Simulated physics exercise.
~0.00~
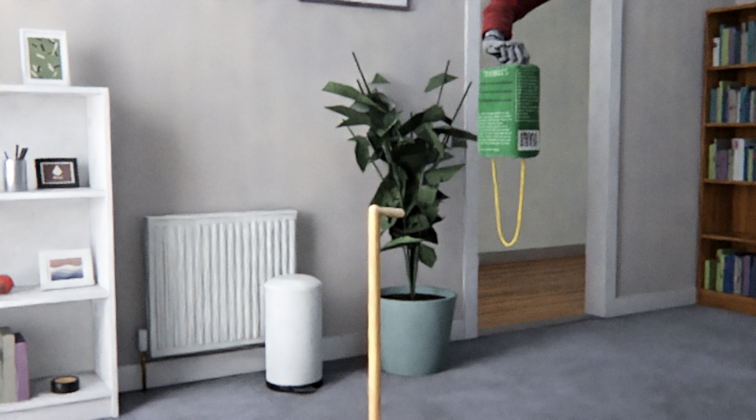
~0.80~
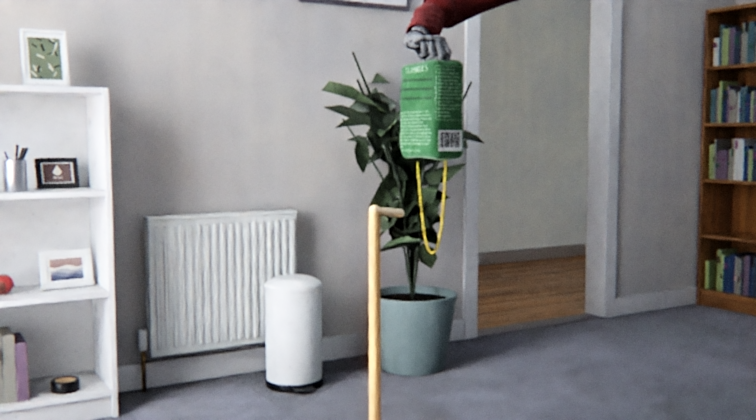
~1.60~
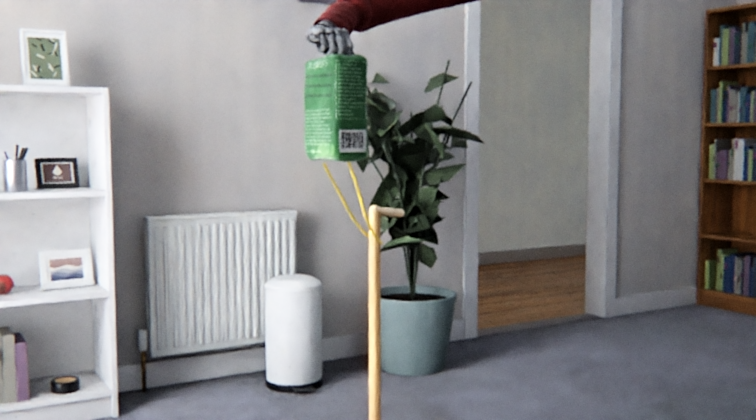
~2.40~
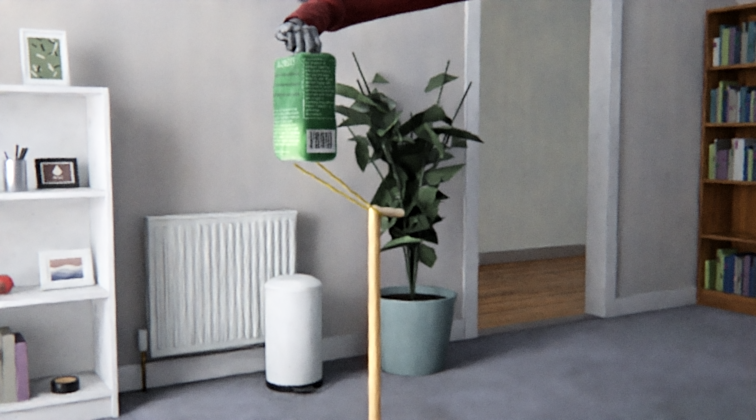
In a living room, a gloved hand carrying a green sack left past a hooked post, its yellow loop catching and pulling tight.
